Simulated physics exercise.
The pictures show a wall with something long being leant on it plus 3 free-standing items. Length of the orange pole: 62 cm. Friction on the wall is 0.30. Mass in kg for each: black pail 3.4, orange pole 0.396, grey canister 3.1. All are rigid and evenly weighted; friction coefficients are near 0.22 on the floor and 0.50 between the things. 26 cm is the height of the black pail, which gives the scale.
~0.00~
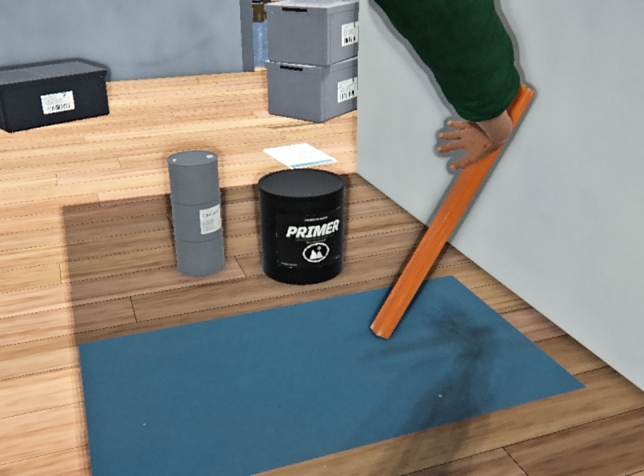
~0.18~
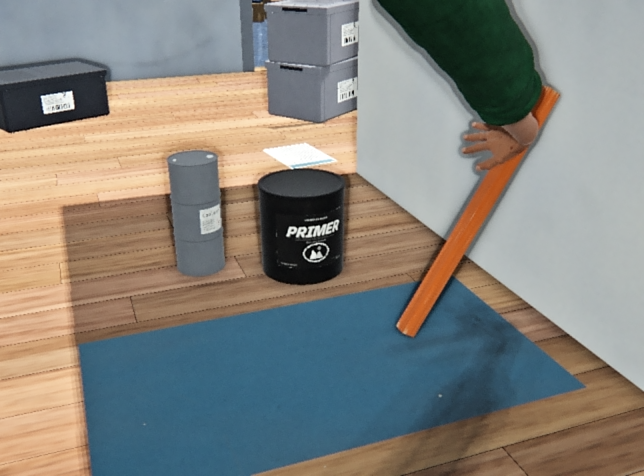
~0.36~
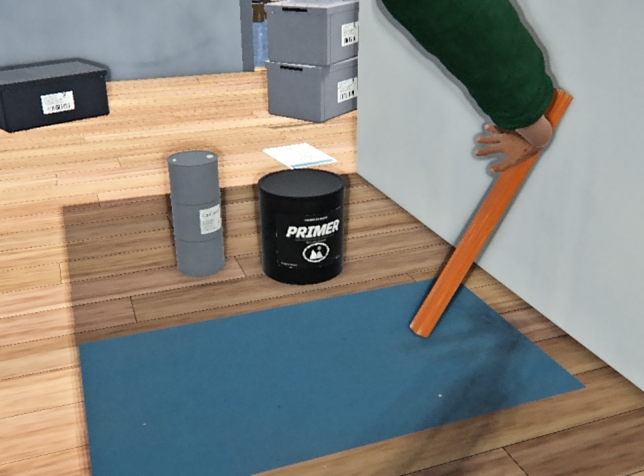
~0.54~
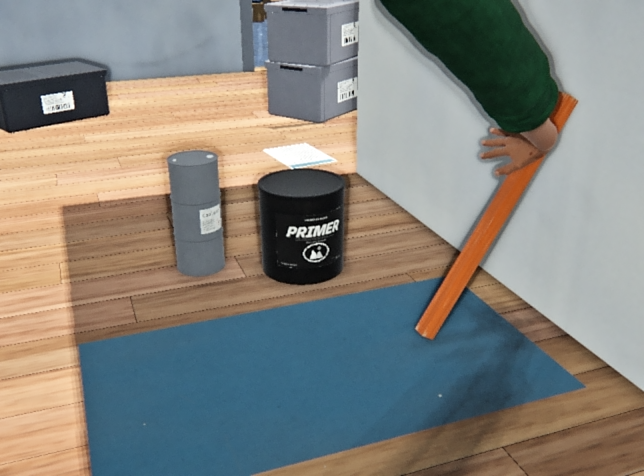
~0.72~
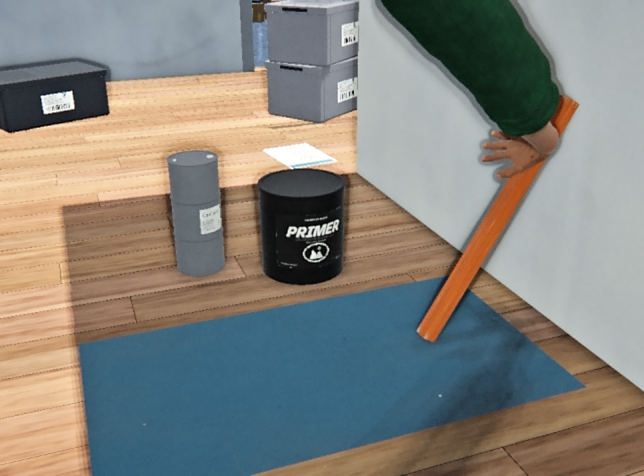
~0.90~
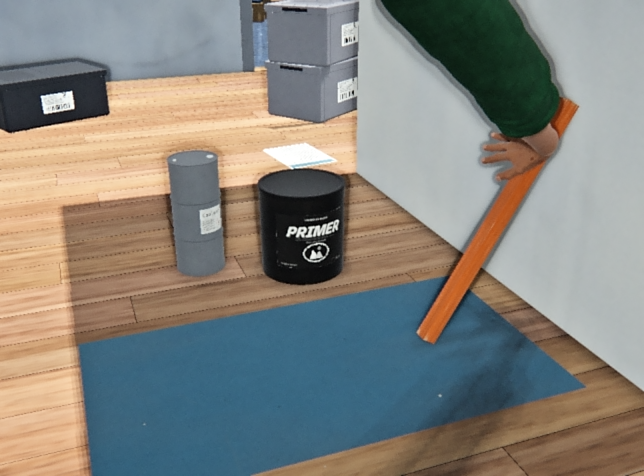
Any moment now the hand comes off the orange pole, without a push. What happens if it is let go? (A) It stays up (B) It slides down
Answer: B.
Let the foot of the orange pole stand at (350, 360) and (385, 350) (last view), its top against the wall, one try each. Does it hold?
Try one: It skids away; try two: It skids away.
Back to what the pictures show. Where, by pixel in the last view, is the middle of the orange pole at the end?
(422, 336).
After 1.50 s, orange pole 21° lower than it was left near (461, 258).
After 1.60 s, orange pole 38° lower than it was left near (441, 292).
In the end (2.2 s), toppled on the floor, orange pole; the other 2 under 10 cm from the start. At the end, from the last picture's camera, orange pole near (422, 336). The pole slips out.
